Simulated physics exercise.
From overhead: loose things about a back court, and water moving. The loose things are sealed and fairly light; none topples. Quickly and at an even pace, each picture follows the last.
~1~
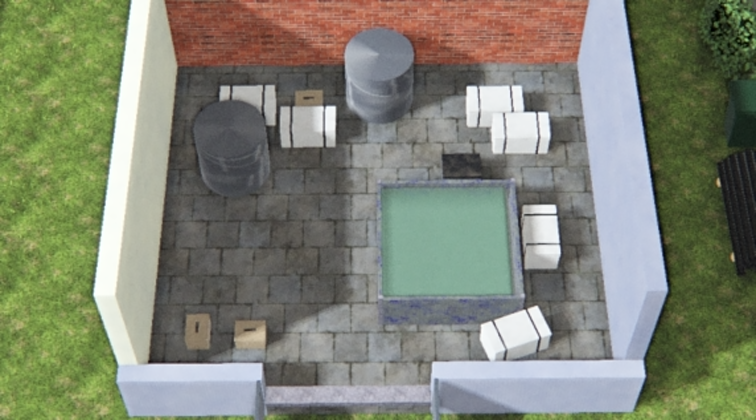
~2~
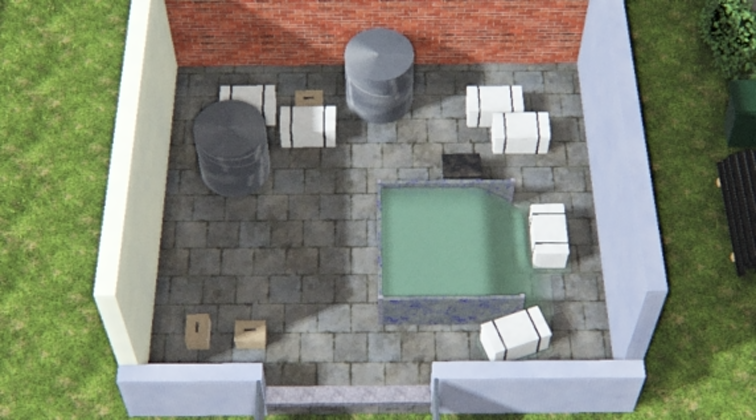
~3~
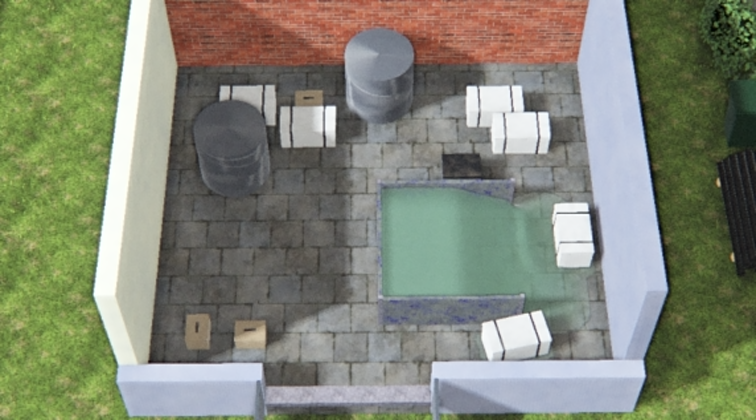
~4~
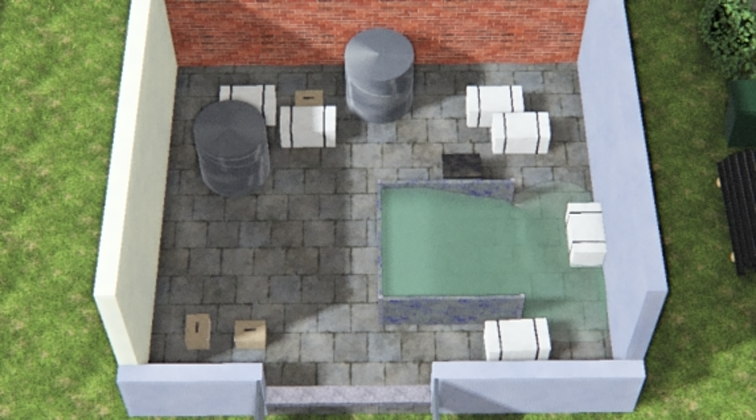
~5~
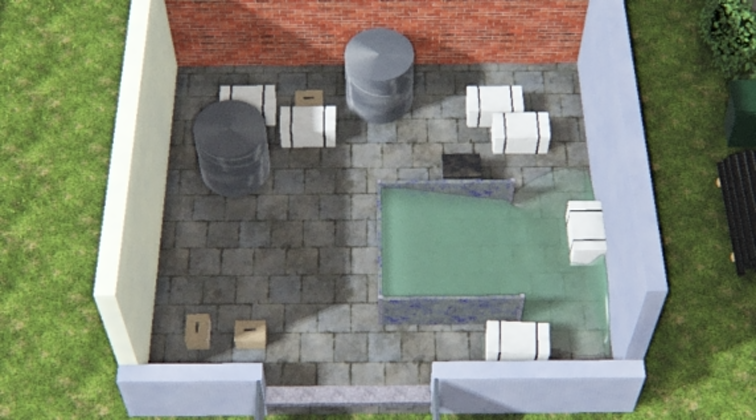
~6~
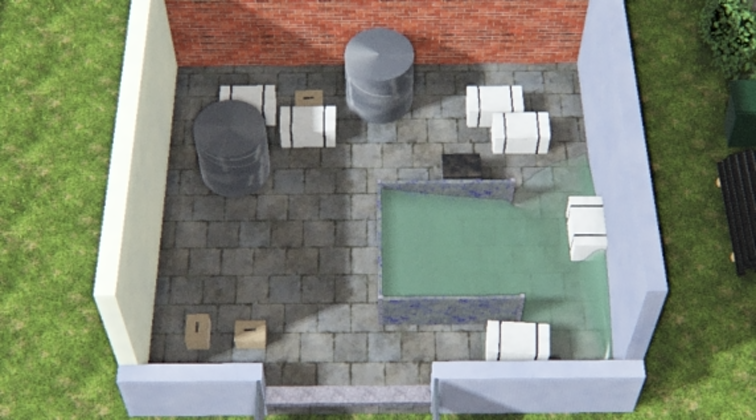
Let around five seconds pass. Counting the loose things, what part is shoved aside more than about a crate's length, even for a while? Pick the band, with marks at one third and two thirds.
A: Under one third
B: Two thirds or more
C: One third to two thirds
One third to two thirds (C).
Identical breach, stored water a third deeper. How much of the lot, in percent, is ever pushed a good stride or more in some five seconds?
Around 60 in a hundred.
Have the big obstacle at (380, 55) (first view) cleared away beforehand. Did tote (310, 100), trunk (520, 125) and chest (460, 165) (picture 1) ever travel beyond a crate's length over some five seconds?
So: Did travel that far, then did travel that far, then did not travel far.
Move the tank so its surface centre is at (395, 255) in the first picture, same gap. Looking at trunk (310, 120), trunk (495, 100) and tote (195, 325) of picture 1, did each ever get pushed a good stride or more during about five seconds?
The three, one by one: Short of that, past that mark and short of that.
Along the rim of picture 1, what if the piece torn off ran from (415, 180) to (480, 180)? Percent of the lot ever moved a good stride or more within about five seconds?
Roughly 70 per cent.
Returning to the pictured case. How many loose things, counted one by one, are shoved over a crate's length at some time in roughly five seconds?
6.
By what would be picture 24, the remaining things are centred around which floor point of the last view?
Mean floor position: Approx. (355, 179) px, last view.
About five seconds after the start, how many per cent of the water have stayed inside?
About 96 per cent.
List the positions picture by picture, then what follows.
The first frame shows a trunk at (542, 229) rests on the ground; a trunk at (516, 329), on the bottom; 0 of 10 have shifted.
The second frame shows a trunk at (550, 228), on the bottom, close to its start; a trunk at (516, 329) rests on the ground; 1 of 10 have shifted.
The third frame shows a trunk at (574, 228) rests on the ground, a stride from its start; a trunk at (517, 331) rests on the ground, close to its start; 1 of 10 have shifted.
The fourth frame shows a trunk at (587, 227) rests on the ground, a stride from its start; a trunk at (518, 335), on the bottom, close to its start; 2 of 10 have shifted.
The fifth frame shows a trunk at (588, 225) floats, a stride from its start; a trunk at (518, 337) rests on the ground, close to its start; 2 of 10 have shifted.
The sixth frame shows a trunk at (588, 221) floats, a stride from its start; a trunk at (518, 338), on the bottom, close to its start; 2 of 10 have shifted.
A moment on, 1 of 10 are well off their spots; 1 afloat.
Next, 1 of 10 are well off their spots; 2 afloat.
Later, 5 of 10 are well off their spots; 3 afloat.
In the end, 6 of 10 are well off their spots, and 6 have been at some point; 4 afloat.
